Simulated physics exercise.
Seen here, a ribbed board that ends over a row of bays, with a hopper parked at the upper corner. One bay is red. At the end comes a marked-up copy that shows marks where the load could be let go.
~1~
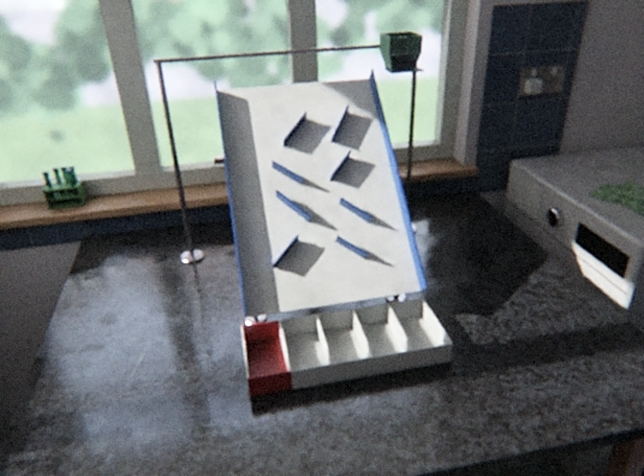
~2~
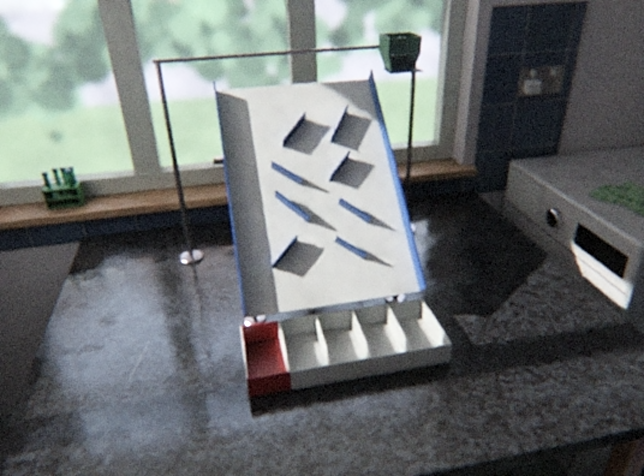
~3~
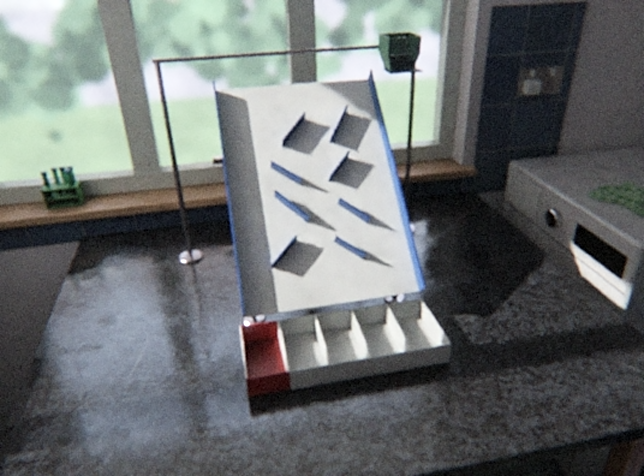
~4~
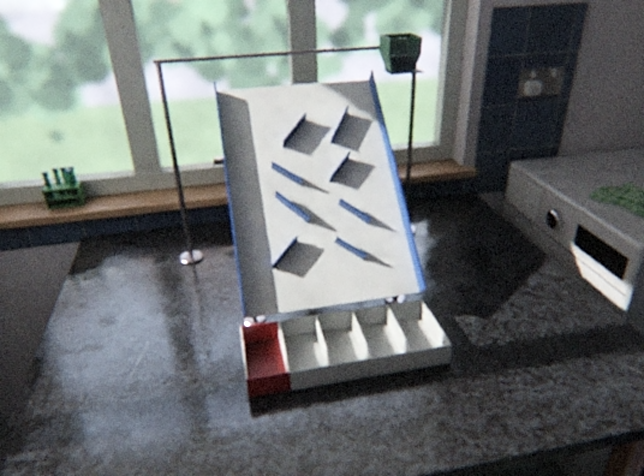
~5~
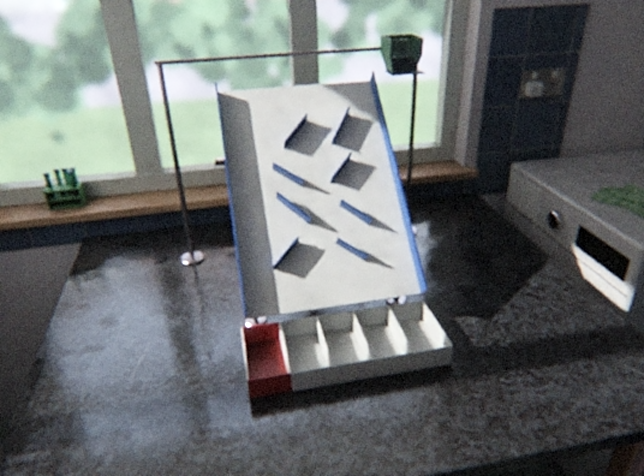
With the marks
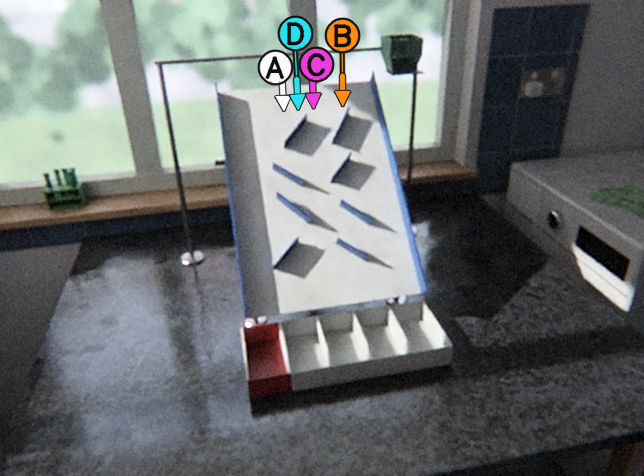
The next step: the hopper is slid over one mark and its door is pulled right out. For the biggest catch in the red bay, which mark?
Mark A does it best.
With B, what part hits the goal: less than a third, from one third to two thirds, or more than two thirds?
Mark B gives less than a third.
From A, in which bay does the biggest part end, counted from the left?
It is the first one.
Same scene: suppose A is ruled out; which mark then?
Mark D.
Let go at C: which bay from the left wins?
The third from the left.
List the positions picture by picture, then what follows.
Hopper at (399, 63), black beans, door shut, in the first frame.
Ribs (283, 141) to (306, 112), (332, 136) to (348, 105), (272, 161) to (302, 179), in the second frame.
Ribs (331, 175) to (349, 151), (275, 191) to (309, 217), (340, 198) to (370, 218), in the third frame.
Ribs (273, 265) to (297, 236), (337, 237) to (366, 255), in the fourth frame.
Red bay at (270, 384), number 1 of 5 from the left, in the fifth frame.
On the marked copy, mark A meets the board at (283, 105); mark B meets the board at (342, 100); mark C meets the board at (313, 103); mark D meets the board at (297, 104).
If A is chosen, about half in the red bay, about a third in other bays, a small part held on the board.
If B is chosen, none in the red bay, nearly all in other bays, a stray few held on the board, a small part outside the box.
If C is chosen, a small part in the red bay, most in other bays, a stray few held on the board.
If D is chosen, about a third in the red bay, about half in other bays, a small part held on the board.
